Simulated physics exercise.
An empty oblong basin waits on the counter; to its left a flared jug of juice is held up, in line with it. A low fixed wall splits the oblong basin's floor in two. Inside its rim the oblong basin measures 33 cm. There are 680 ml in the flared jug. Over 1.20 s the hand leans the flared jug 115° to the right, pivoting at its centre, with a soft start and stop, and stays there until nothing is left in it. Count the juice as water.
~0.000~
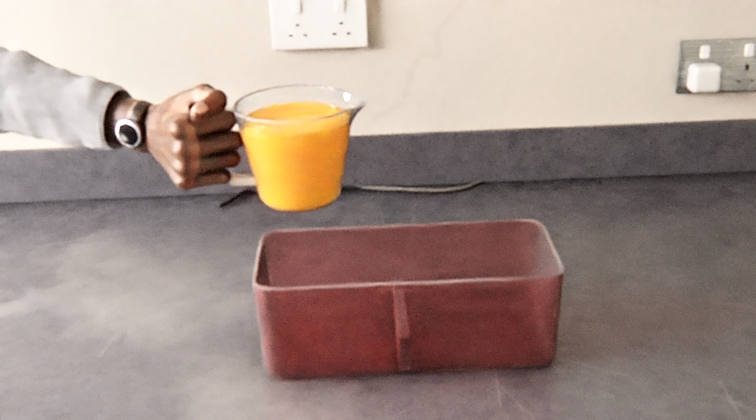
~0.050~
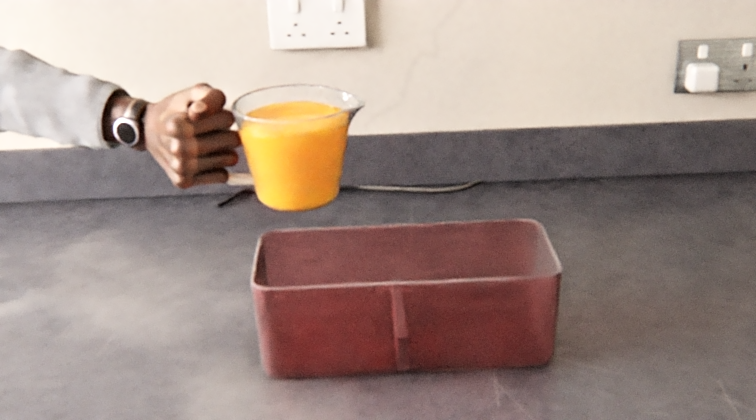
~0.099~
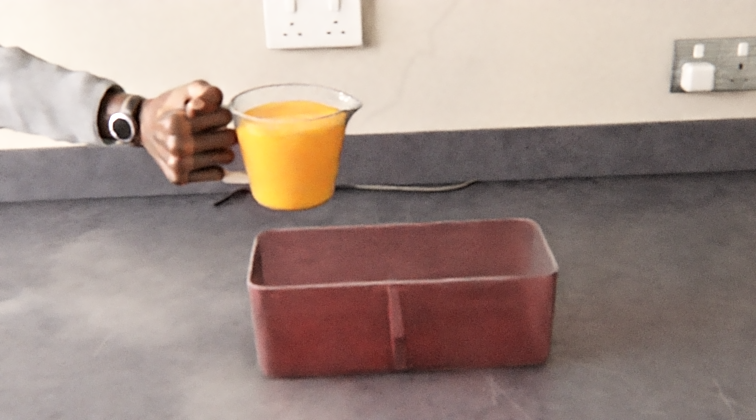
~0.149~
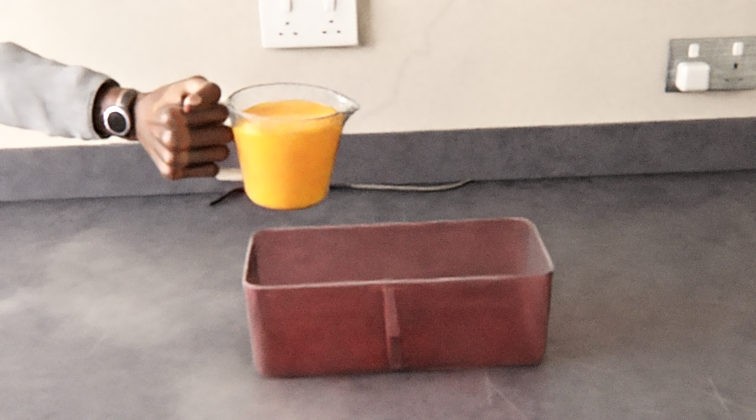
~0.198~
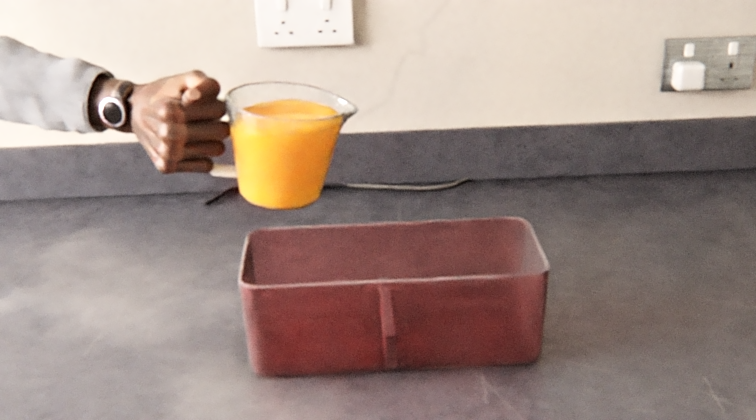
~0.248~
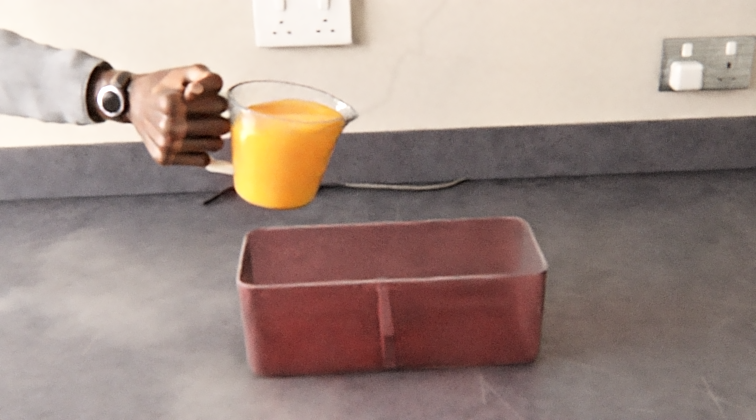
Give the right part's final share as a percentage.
About 77 per cent.
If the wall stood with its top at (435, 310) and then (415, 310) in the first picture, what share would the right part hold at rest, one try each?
In turn about 40 and 65 per cent.
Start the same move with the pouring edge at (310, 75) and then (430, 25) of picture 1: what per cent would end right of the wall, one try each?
First 20, then 85 per cent.
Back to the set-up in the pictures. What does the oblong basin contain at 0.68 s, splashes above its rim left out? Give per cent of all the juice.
Near 14 in a hundred.
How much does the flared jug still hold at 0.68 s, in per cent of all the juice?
Some 64 per cent.
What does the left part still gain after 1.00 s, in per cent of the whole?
Some 12 per cent.
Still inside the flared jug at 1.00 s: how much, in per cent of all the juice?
Near 7 in a hundred.
After 0.68 s the tilt is 70° and 63 per cent is still to pour, 0 is left of the wall and 14 right of it.
After 1.00 s the tilt is 108° and 7 per cent is still to pour, 11 is left of the wall and 75 right of it.
After 1.34 s the tilt is 115° and 0 per cent is still to pour, 21 is left of the wall and 79 right of it.
After 1.70 s the tilt is 115° and 0 per cent is still to pour, 23 is left of the wall and 77 right of it.
In the end 23 per cent lies left of the wall, 77 right of it and 0 outside.
